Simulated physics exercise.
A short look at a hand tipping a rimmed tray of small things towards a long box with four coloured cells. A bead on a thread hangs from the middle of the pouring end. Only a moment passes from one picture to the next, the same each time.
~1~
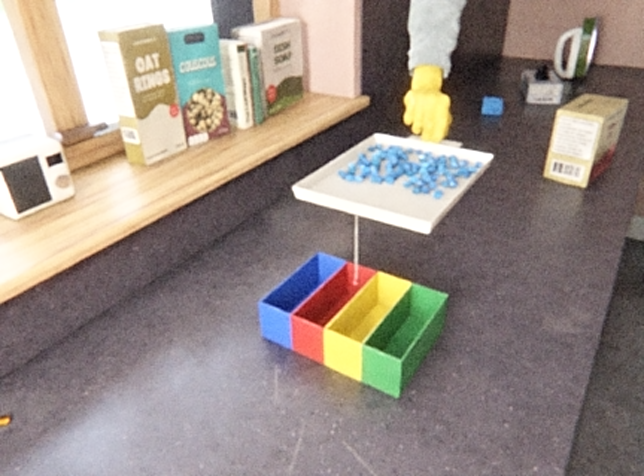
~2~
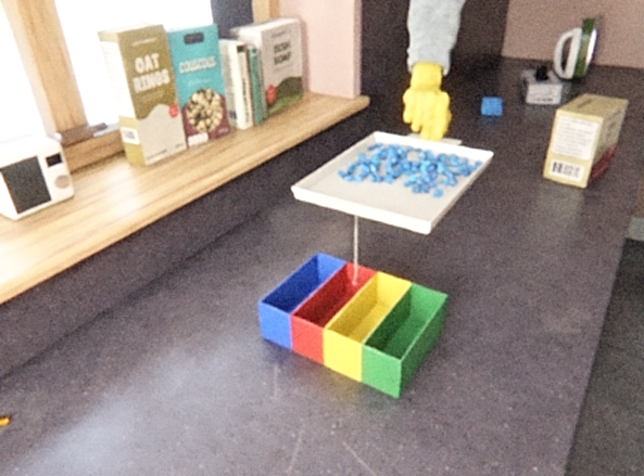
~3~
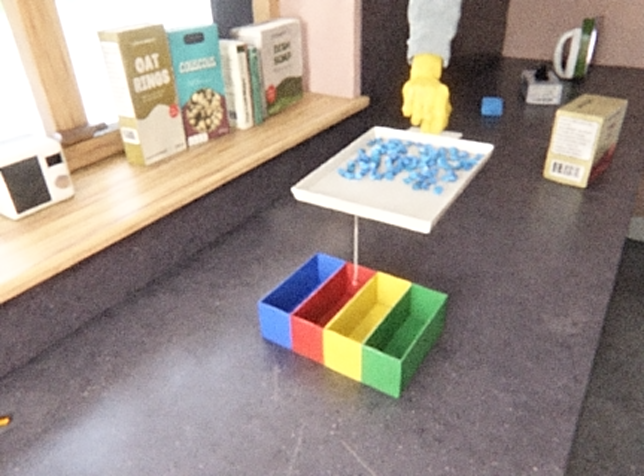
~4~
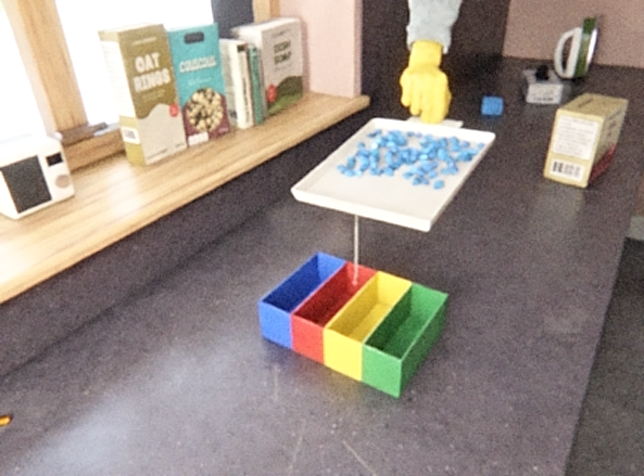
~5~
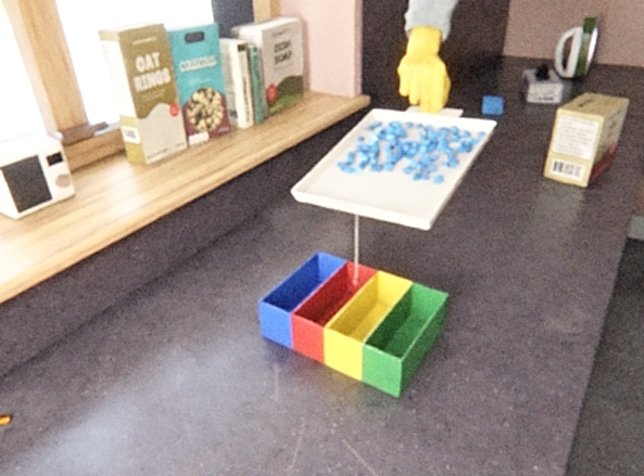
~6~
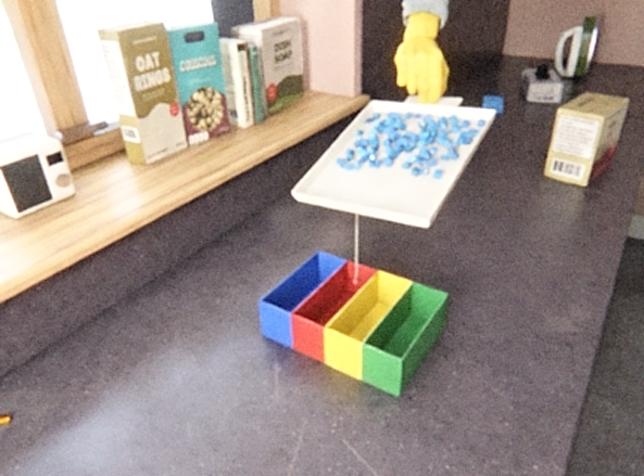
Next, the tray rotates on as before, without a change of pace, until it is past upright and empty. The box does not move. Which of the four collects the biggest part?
It favours the blue compartment.
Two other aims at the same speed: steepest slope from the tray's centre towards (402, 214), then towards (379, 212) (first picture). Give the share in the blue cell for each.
The first gives 0 %, the second 0 %.
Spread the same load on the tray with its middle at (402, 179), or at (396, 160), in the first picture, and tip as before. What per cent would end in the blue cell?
The first gives 40 %, the second 50 %.
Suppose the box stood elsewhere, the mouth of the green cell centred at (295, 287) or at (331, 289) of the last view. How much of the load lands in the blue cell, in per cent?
In turn 0 and 0 in a hundred.
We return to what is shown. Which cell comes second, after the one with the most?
Next in line is that red cell.
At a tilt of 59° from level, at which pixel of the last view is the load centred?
Near (333, 192).
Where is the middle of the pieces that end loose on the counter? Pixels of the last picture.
Roughly at (214, 294).
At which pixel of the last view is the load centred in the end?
Near (307, 319).
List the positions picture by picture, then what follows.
In the first frame, corners of the pouring end near (297, 186) and (429, 221), level; middle of the load near (403, 165), aquarium stones; bead on its thread near (356, 283); blue cell near (276, 322); red cell near (308, 336); yellow cell near (343, 351); green cell near (380, 368).
In the second frame, corners of the pouring end near (296, 187) and (428, 221), level; middle of the load near (403, 164).
In the third frame, corners of the pouring end near (296, 188) and (428, 221), tipped barely, lowest at the left corner; middle of the load near (403, 160).
In the fourth frame, corners of the pouring end near (295, 189) and (428, 219), tipped a little, lowest at the left corner; middle of the load near (403, 153).
In the fifth frame, corners of the pouring end near (295, 190) and (427, 218), tipped a little, lowest at the left corner; middle of the load near (402, 146).
In the sixth frame, corners of the pouring end near (295, 191) and (427, 217), tipped clearly, lowest at the left corner; middle of the load near (402, 139); blue cell near (276, 321); red cell near (308, 335); yellow cell near (343, 350); green cell near (381, 366).
Shortly afterwards, tray tipped steeply; all but a few on the tray; a little falling or outside the box.
Next, tray tipped right over; near a third on the tray; near a quarter in the blue cell; a little in the red cell; a little in the yellow cell; near a quarter falling or outside the box.
Some moments later, tray tipped past a quarter turn; near half in the blue cell; near a quarter in the red cell; a little in the yellow cell; only a few in the green cell; near a quarter falling or outside the box.
In the end, tray tipped past a quarter turn; near half in the blue cell; near a quarter in the red cell; a little in the yellow cell; only a few in the green cell; near a quarter outside the box.
